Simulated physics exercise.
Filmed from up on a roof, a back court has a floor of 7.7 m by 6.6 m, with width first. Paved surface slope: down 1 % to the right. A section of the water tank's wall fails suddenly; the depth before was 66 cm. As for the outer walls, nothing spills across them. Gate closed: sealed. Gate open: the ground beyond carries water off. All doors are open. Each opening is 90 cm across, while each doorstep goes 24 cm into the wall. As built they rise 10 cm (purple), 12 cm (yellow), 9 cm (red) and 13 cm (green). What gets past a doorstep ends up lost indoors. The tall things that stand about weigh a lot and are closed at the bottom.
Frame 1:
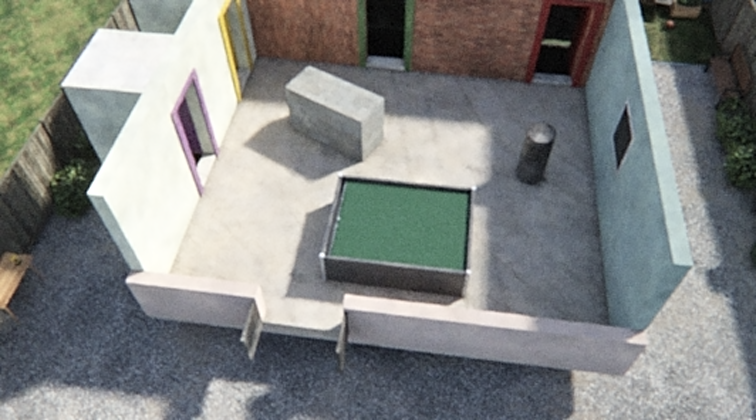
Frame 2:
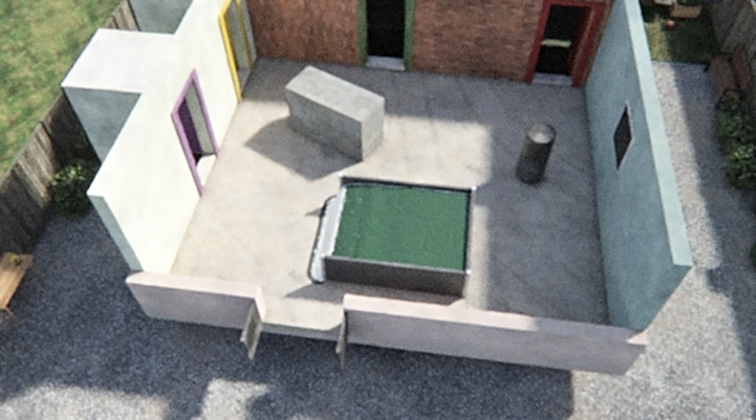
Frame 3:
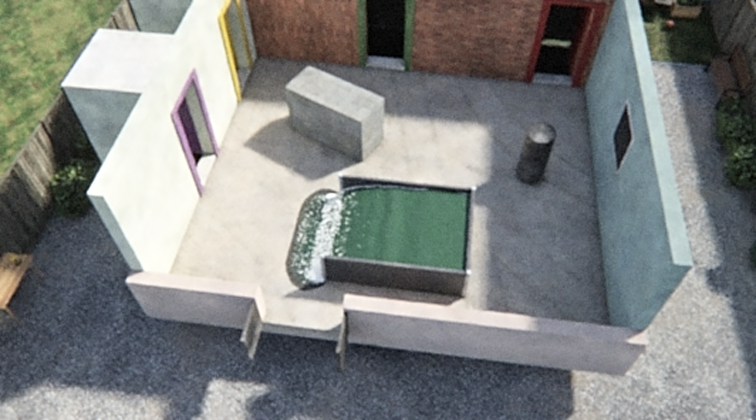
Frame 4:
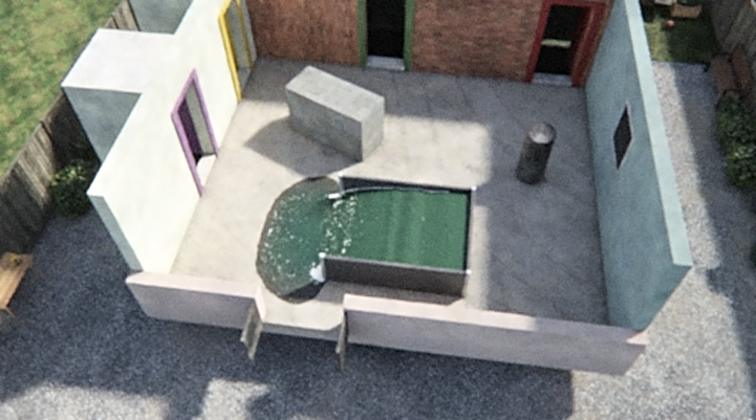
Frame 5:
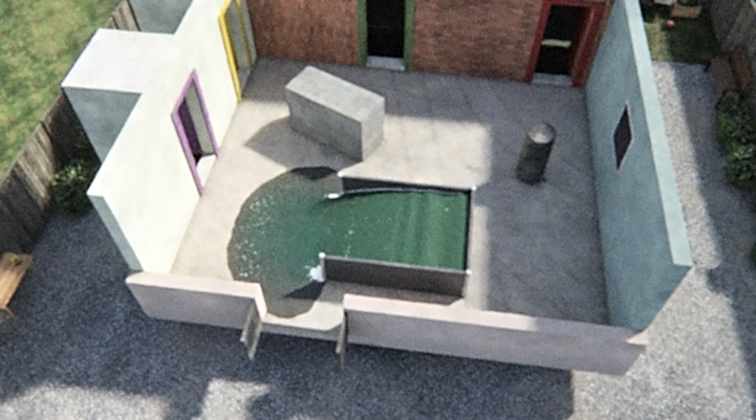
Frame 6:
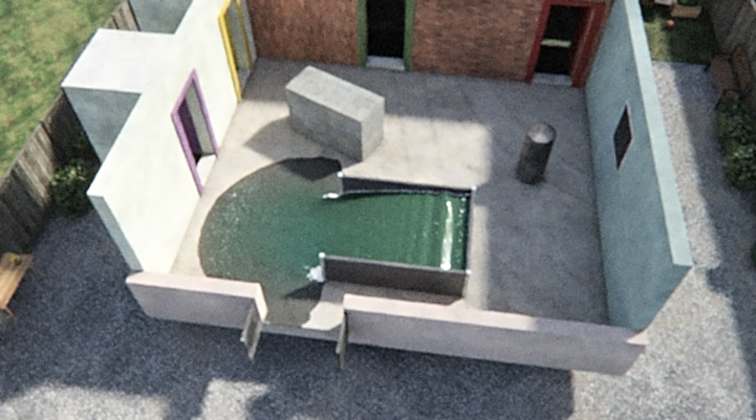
At the start, a dark-sided tank of still green water stands in a walled court beside a grey block and a short post. Water bursts through its left side in a foaming front, then spreads across the paving in a widening, rounded sheet that reaches near the low front wall.
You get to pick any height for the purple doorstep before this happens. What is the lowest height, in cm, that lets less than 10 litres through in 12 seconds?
About 24 cm.
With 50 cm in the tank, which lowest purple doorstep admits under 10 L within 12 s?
I'd say close to 17 cm.
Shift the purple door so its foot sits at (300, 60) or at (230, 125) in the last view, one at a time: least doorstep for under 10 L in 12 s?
First place around 19 cm, second around 10.5 cm.
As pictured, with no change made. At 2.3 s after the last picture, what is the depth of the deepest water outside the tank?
About 30 cm.
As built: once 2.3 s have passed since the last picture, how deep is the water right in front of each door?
In cm: Purple 24, yellow 8, red 0, green 0.
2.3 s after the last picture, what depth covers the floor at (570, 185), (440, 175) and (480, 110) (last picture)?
0, 0 and 0 cm, respectively.
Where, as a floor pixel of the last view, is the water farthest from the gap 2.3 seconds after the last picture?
The tip of the flood lies near (256, 59).
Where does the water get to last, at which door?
I'd say the red door.
Then, 0.7 s after the last picture water covers 25 % of the floor, deepest (38 cm) near (164, 286); 22 cm at the purple door, 11 litres in over its 10 cm doorstep.
Then, 2.3 s after the last picture water covers 30 % of the floor, deepest (30 cm) near (160, 295); 24 cm at the purple door, 121 litres in over its 10 cm doorstep.
Then, 11.3 s after the last picture water covers 95 % of the floor, deepest (11 cm) near (581, 95); 3 cm at the purple door, 175 litres in over its 10 cm doorstep.
At the purple door as built, the water peaked near 26 cm, 1.5 s after the last picture.
With a doorstep of 20.5 cm, 28 litres would have come in within the 12 s; with 28 cm, 1 litre. So under 10 litres takes about 24 cm.
